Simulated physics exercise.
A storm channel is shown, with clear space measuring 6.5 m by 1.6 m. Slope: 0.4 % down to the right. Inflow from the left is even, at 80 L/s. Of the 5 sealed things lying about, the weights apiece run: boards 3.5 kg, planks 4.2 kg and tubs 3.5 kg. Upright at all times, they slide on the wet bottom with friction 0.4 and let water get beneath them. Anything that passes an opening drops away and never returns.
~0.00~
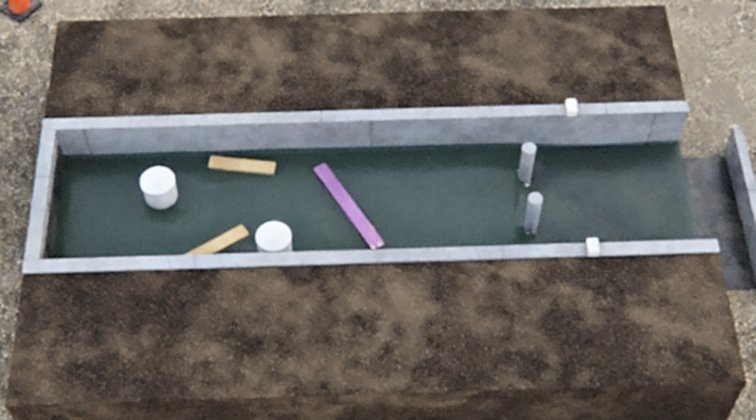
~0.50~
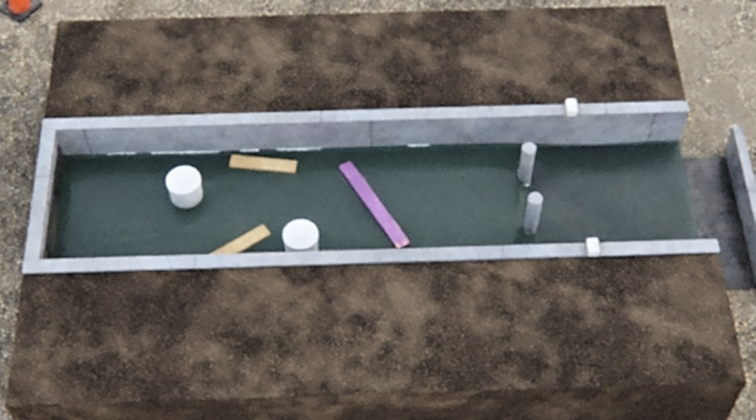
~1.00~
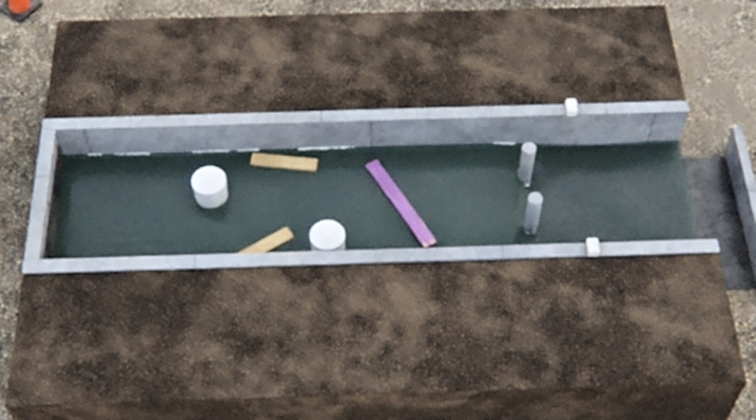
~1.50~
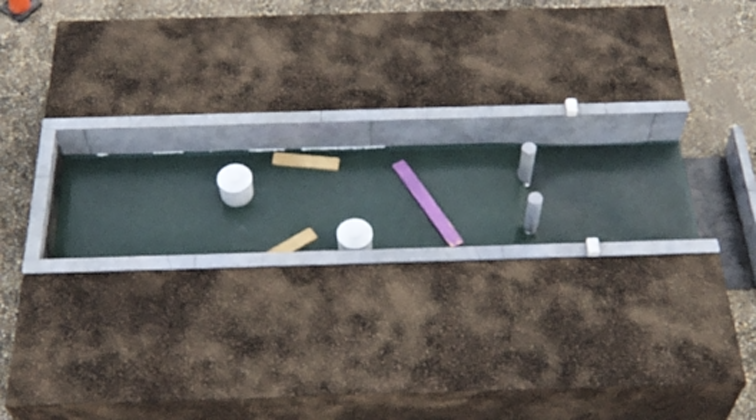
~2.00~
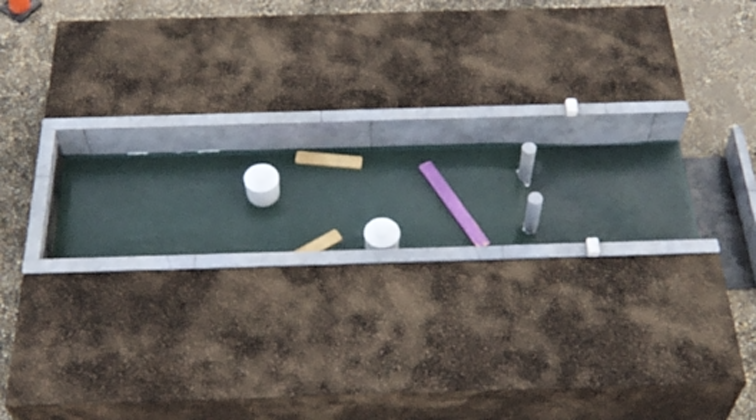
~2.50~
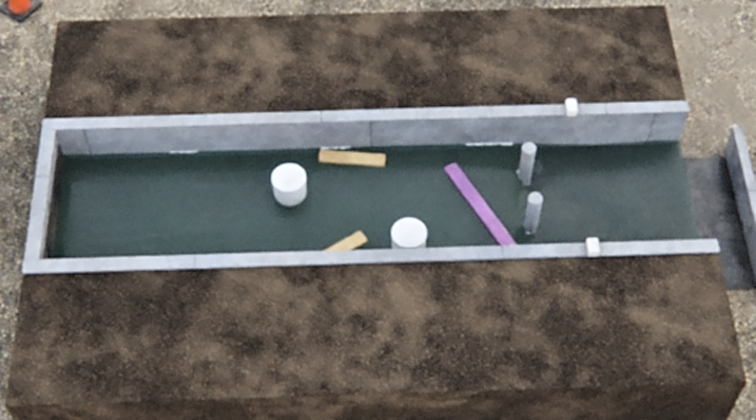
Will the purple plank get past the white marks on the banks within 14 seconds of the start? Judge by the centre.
Does not make it.
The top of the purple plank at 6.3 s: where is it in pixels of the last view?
Estimated top position: Near (511, 217).
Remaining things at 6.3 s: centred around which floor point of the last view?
It sits at about (501, 217).
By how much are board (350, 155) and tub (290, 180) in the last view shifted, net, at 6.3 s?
350 cm, 300 cm.
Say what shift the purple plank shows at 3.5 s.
Around 150 centimetres.
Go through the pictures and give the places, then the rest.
The first picture shows the purple plank at (348, 205), afloat; about 880 L in view; 0 of 5 have shifted.
The second picture shows the purple plank at (374, 204) floats, 26 cm from its start; about 880 L in view; 5 of 5 have shifted.
The third picture shows the purple plank at (401, 202) floats, 55 cm from its start; 9 cm deep round most things; 5 of 5 have shifted.
The fourth picture shows the purple plank at (427, 203) floats, 82 cm from its start; 9 cm deep round most things; 5 of 5 have shifted.
The fifth picture shows the purple plank at (454, 204) floats, 110 cm from its start; about 880 L in view; 5 of 5 have shifted.
The sixth picture shows the purple plank at (480, 206), afloat, 137 cm from its start; 10 cm deep round most things; 5 of 5 have shifted.
After 3.5 s the purple plank is near (512, 215), 1.7 m from its start, afloat; 0 of 5 are over the mark; 5 afloat.
After 6.3 s the purple plank is near (511, 217), 1.7 m from its start, afloat; 0 of 5 are over the mark; 5 afloat.
After 10.0 s the purple plank is near (511, 216), 1.7 m from its start, afloat; 1 of 5 are over the mark; 4 afloat.
After 14.0 s the purple plank is near (509, 218), 1.7 m from its start, afloat; 1 of 5 are over the mark; 4 afloat.
